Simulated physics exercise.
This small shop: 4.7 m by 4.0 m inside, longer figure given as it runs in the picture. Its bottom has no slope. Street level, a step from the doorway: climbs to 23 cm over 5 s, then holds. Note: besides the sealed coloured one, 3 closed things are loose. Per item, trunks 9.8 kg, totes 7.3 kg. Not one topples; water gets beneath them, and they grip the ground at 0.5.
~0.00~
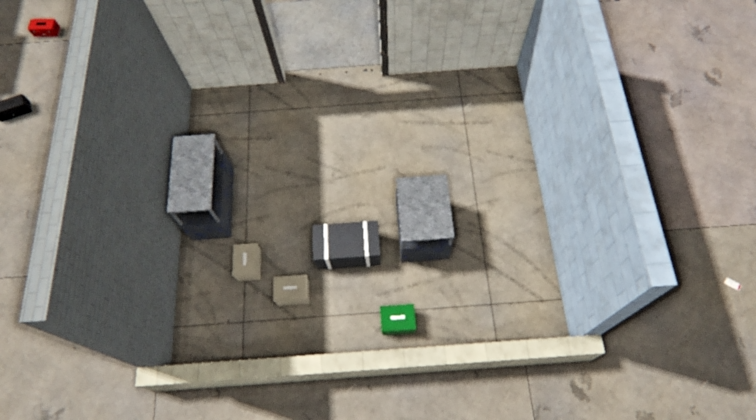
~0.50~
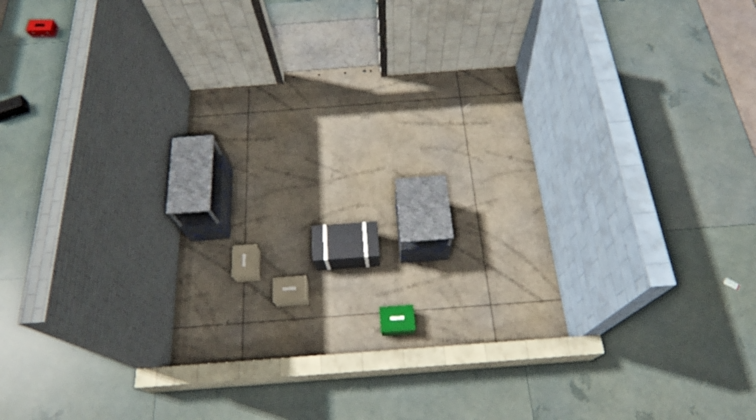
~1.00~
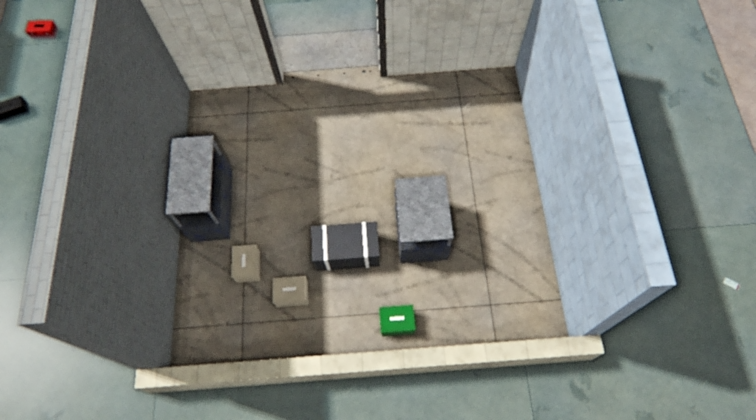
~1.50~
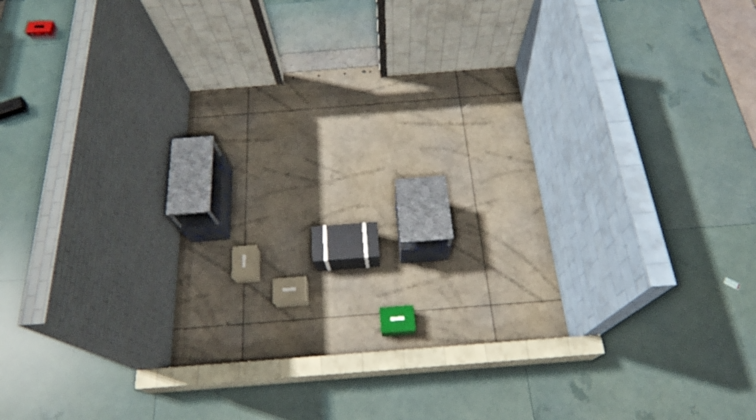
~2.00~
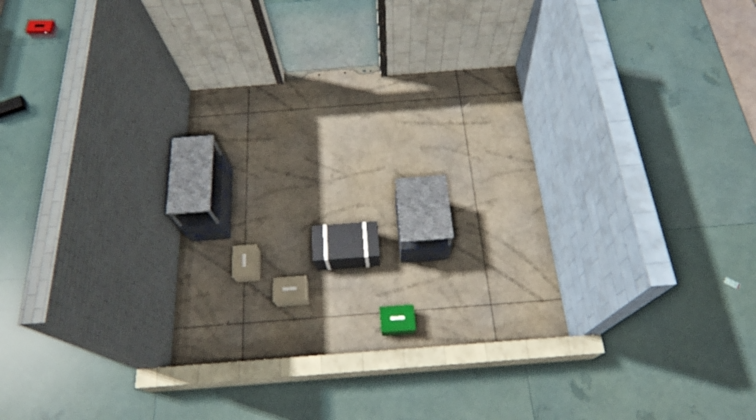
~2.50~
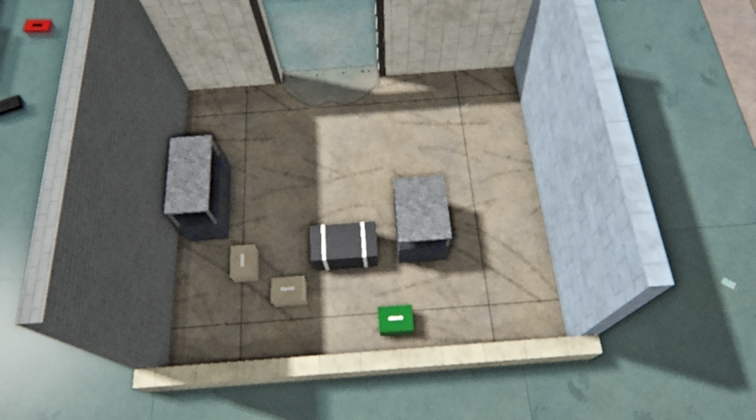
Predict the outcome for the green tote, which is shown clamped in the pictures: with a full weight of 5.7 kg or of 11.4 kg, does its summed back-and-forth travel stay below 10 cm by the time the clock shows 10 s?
The outcome: Both weights fail.
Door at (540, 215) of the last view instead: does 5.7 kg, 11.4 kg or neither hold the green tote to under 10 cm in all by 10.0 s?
Okay, so both masses fail.
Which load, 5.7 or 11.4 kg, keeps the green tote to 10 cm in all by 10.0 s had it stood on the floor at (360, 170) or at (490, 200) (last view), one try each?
Log: Try 1 neither pick works; try 2 the heavier pick is required.
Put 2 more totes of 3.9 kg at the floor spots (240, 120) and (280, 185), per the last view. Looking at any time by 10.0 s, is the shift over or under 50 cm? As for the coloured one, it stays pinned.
In turn: Under, more.
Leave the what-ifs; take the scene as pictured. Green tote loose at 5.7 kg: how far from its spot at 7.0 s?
Roughly 30 cm.
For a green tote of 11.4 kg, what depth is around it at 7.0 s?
About 5 cm.
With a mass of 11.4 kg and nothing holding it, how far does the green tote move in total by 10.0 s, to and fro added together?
The distance adds up to about 140 cm.
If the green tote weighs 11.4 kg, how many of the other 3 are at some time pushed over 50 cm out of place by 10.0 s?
The total is 3.
After 3.5 s the green tote would be 0 cm from its start with 5.7 kg and 0 cm from its start with 11.4 kg; 0 cm of water round it then.
After 4.5 s the green tote would be 0 cm from its start with 5.7 kg and 0 cm from its start with 11.4 kg; 0 cm of water round it then.
After 7.0 s the green tote would be 26 cm from its start with 5.7 kg and 1 cm from its start with 11.4 kg; 5 cm of water round it then.
After 10.0 s the green tote would be 171 cm from its start with 5.7 kg and 113 cm from its start with 11.4 kg; 11 cm of water round it then.
